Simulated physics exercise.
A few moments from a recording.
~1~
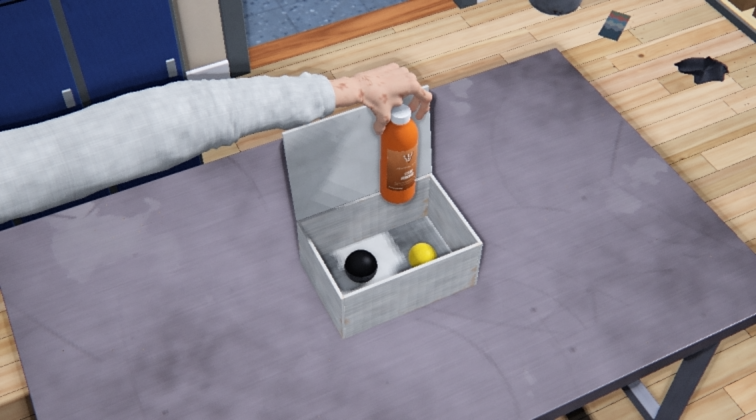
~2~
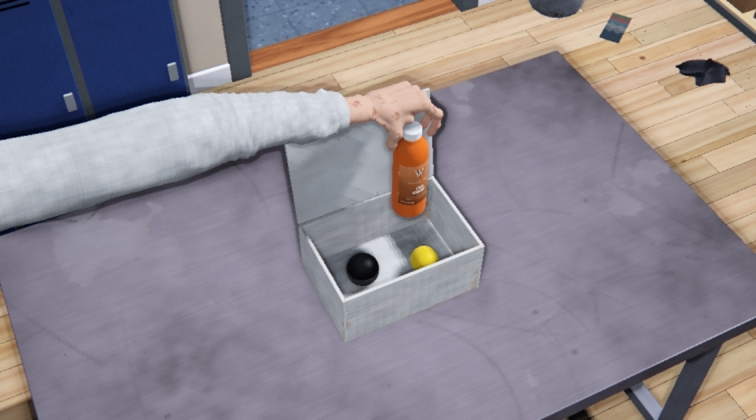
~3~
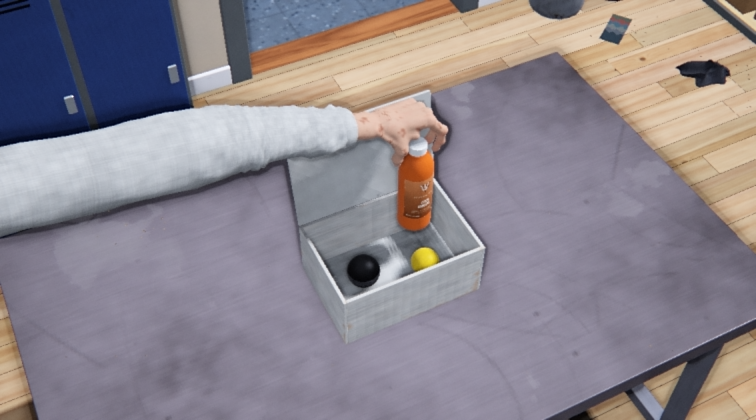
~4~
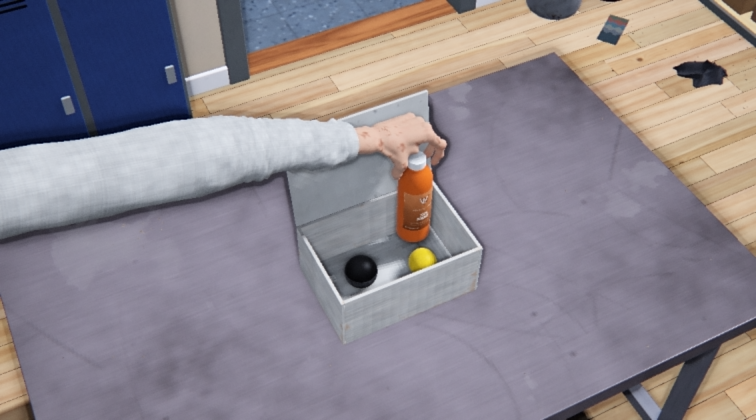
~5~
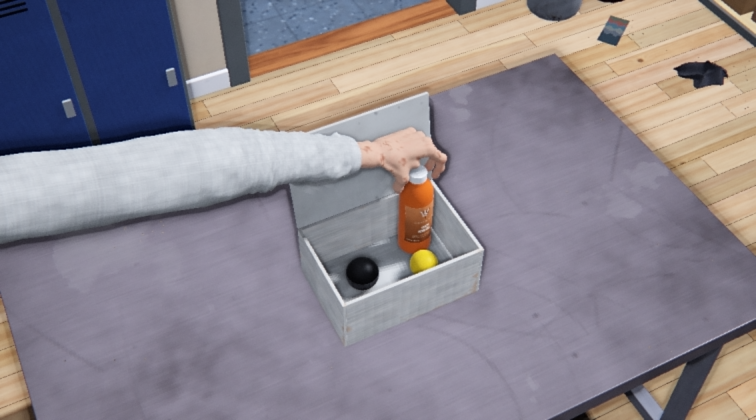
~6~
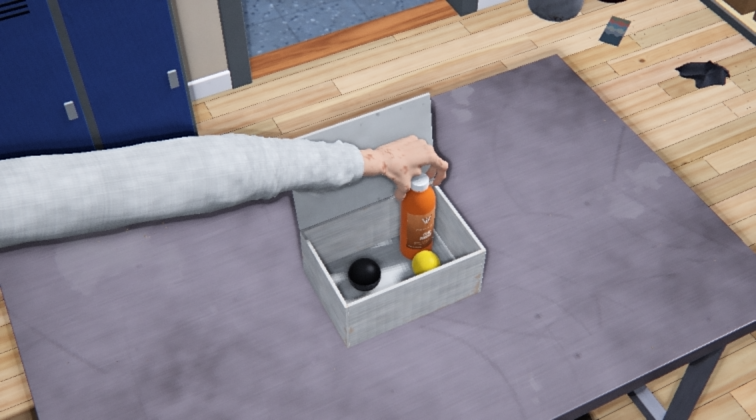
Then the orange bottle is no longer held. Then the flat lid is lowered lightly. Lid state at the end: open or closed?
Open.
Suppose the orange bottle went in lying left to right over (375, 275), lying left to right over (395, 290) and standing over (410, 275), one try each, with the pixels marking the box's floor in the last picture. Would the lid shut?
So, first it goes down fine, then it goes down fine, and finally it goes down fine.
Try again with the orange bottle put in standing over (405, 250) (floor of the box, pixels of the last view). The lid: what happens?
Note: It fails to lower.
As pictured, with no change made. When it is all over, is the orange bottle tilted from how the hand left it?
In the end, it winds up askew.
Then, 1.30 s later than the last frame, lid 78° above the rim.
Then, 1.90 s later than the last frame, lid 42° above the rim; orange bottle tilted by 18° near (426, 225).
Then, 2.20 s later than the last frame, lid 16° above the rim; orange bottle tilted by 47° near (442, 244); yellow lemon moved a little.
Then, 3.60 s later than the last frame, lid 11° above the rim; orange bottle tilted by 55° near (439, 240); yellow lemon moved about its own width.
When it is over, lid 11° above the rim; lying over in the box, orange bottle; moved from the start, yellow lemon; black ball as before. End places, in pixels of the last picture, orange bottle near (437, 239).
